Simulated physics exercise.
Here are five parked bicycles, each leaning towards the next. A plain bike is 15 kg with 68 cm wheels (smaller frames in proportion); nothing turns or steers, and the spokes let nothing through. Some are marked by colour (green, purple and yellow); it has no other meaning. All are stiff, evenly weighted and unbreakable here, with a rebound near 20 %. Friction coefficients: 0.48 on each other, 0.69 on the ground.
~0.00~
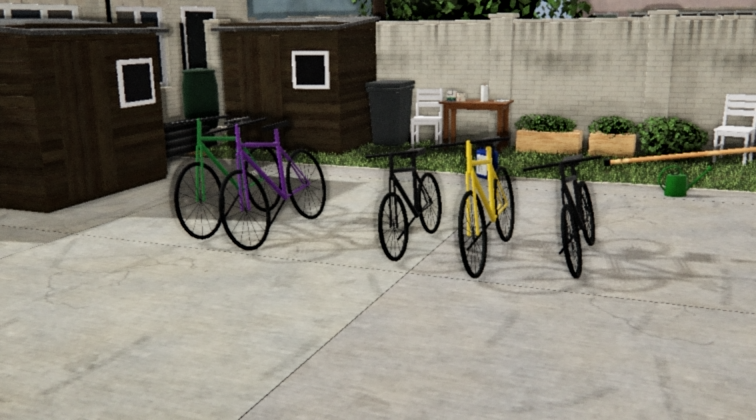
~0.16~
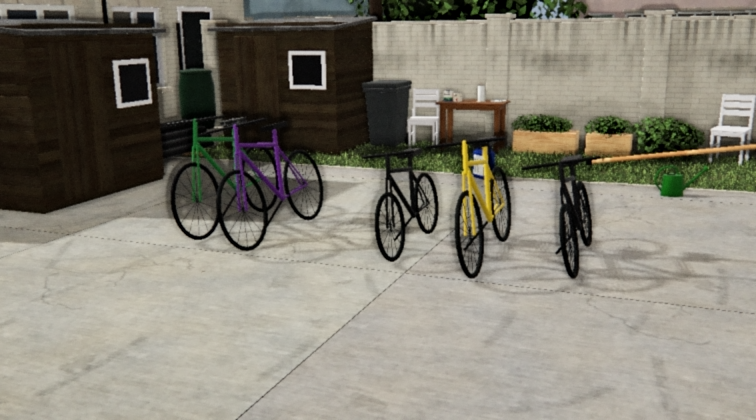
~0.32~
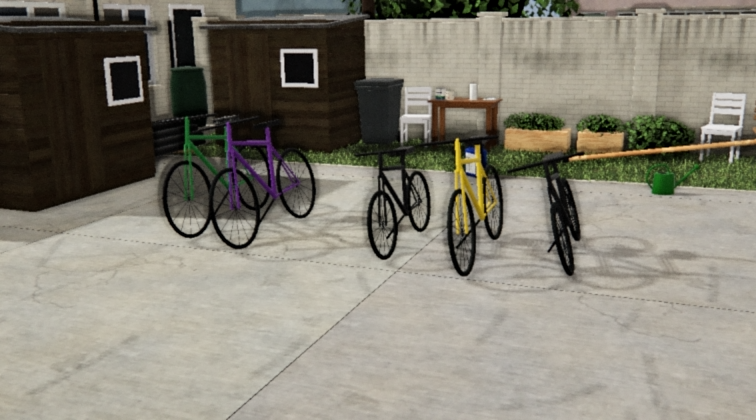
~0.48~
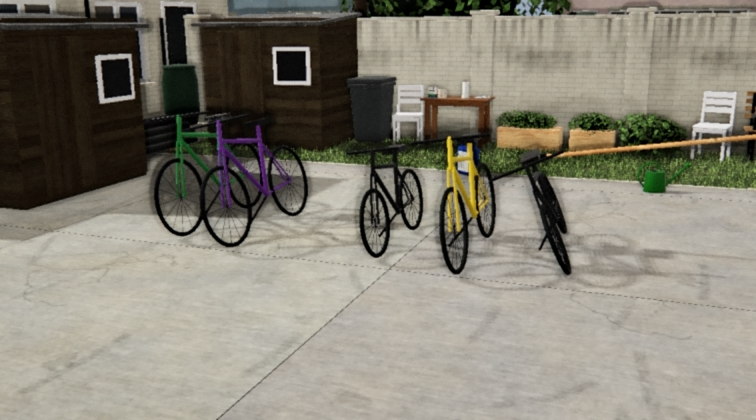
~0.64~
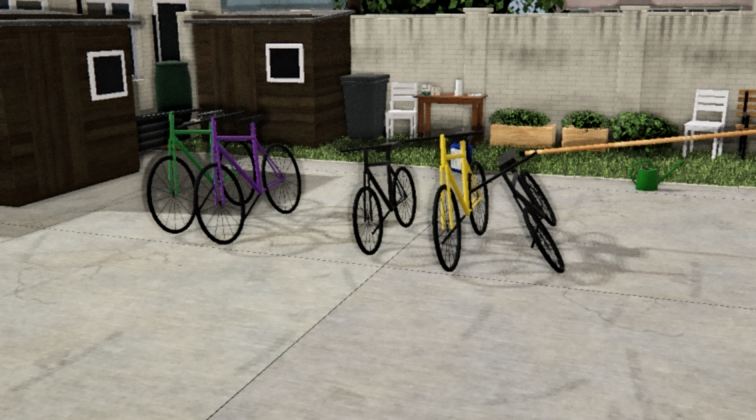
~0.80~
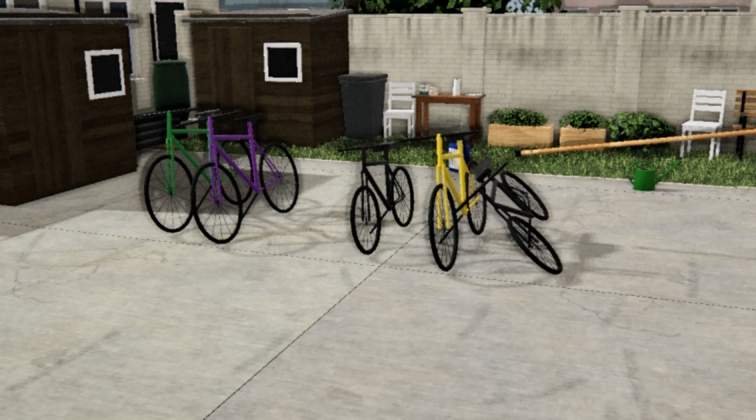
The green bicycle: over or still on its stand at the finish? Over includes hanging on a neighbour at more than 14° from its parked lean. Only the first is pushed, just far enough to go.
It stays standing.
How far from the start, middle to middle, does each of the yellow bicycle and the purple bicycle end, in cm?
About: Yellow 80, purple 0.
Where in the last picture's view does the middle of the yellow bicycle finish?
At about (372, 214).
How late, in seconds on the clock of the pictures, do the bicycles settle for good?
Near 3.5 s.
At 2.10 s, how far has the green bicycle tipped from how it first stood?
About 0°.
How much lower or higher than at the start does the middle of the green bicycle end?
It ends some 0 cm lower.
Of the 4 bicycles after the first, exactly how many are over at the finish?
2 of them.
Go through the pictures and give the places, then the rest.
In the first picture (each place is the centre of the face we see best; the camera pans a little), pole end (608, 163) 15 cm from the first bicycle; green bicycle (259, 165); yellow bicycle (459, 219); purple bicycle (302, 168); the others all in place.
In the second picture, pole end (589, 162) 30 mm from the first bicycle.
In the third picture, pole end (566, 160) pushing; the others all in place.
In the fourth picture, pole end (544, 157) pushing; the others all in place.
In the fifth picture, pole end (523, 154) pushing; the others all in place.
In the sixth picture, pole end (519, 154) stopped; purple bicycle (276, 162); yellow bicycle (429, 212); the others all in place.
By 1.06 s, none of the 4 other bicycles over, 1 disturbed; green bicycle unmoved; yellow bicycle tilted 8°.
By 1.66 s, 1 of the 4 other bicycles over; green bicycle unmoved; yellow bicycle tilted 48°.
By 2.10 s, 2 of the 4 other bicycles over; green bicycle unmoved; yellow bicycle tilted 66°.
By 2.56 s, 2 of the 4 other bicycles over; green bicycle unmoved; yellow bicycle lying flat.
When it is over (3.5 s), 2 of the 4 other bicycles over; green bicycle unmoved; yellow bicycle lying flat; purple bicycle unmoved. Two left standing. In pixels of the last frame, middles, green bicycle near (202, 161), yellow bicycle near (372, 214).
